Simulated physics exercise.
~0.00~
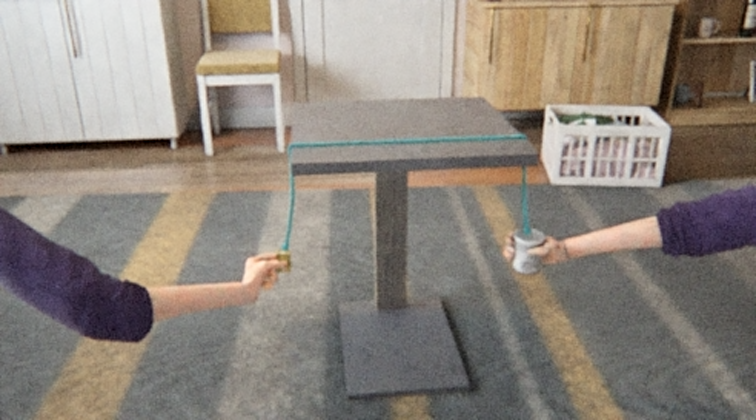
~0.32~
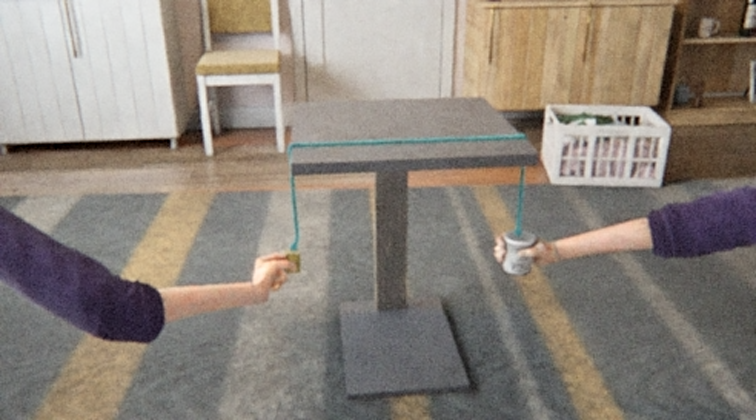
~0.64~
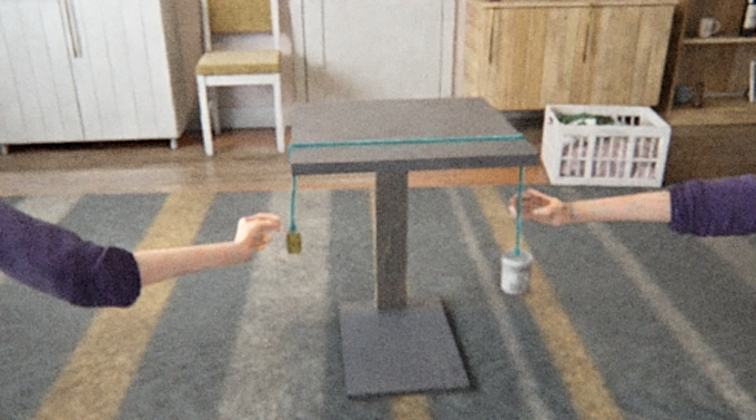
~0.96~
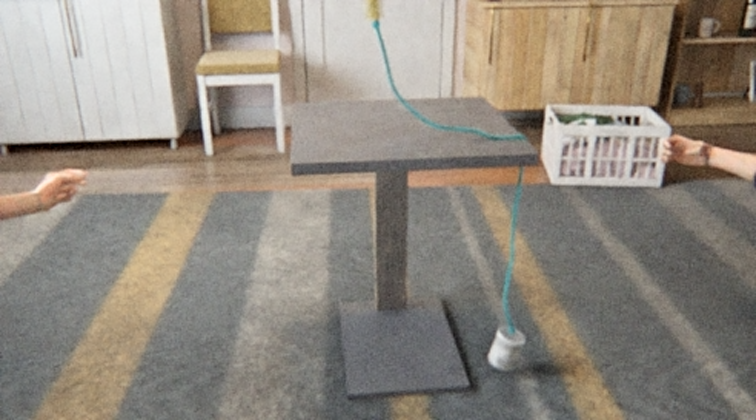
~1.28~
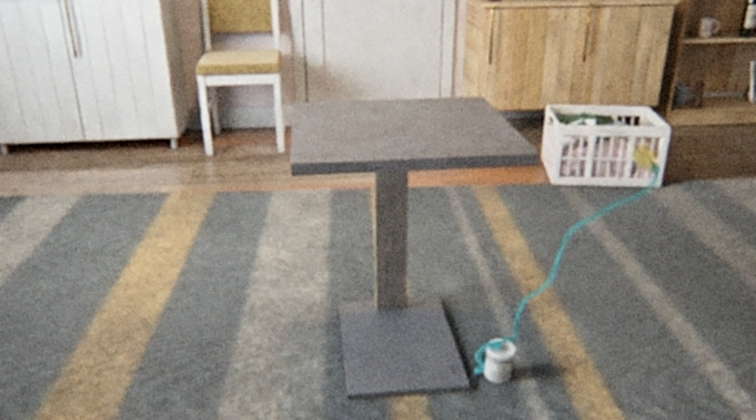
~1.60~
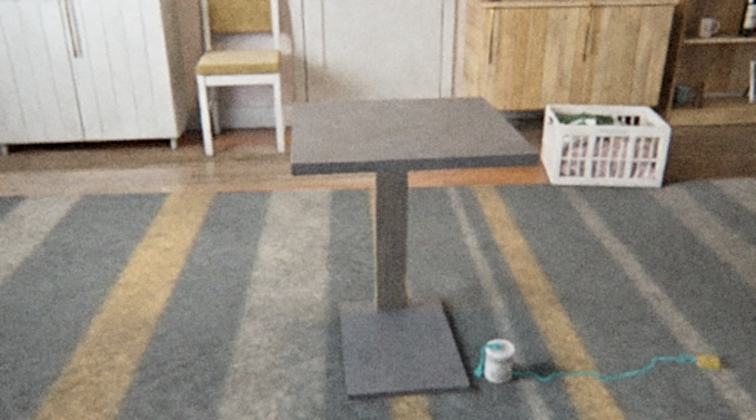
Over a gray table, released hands let a tin drop, pulling the matchbox rightwards to the floor.
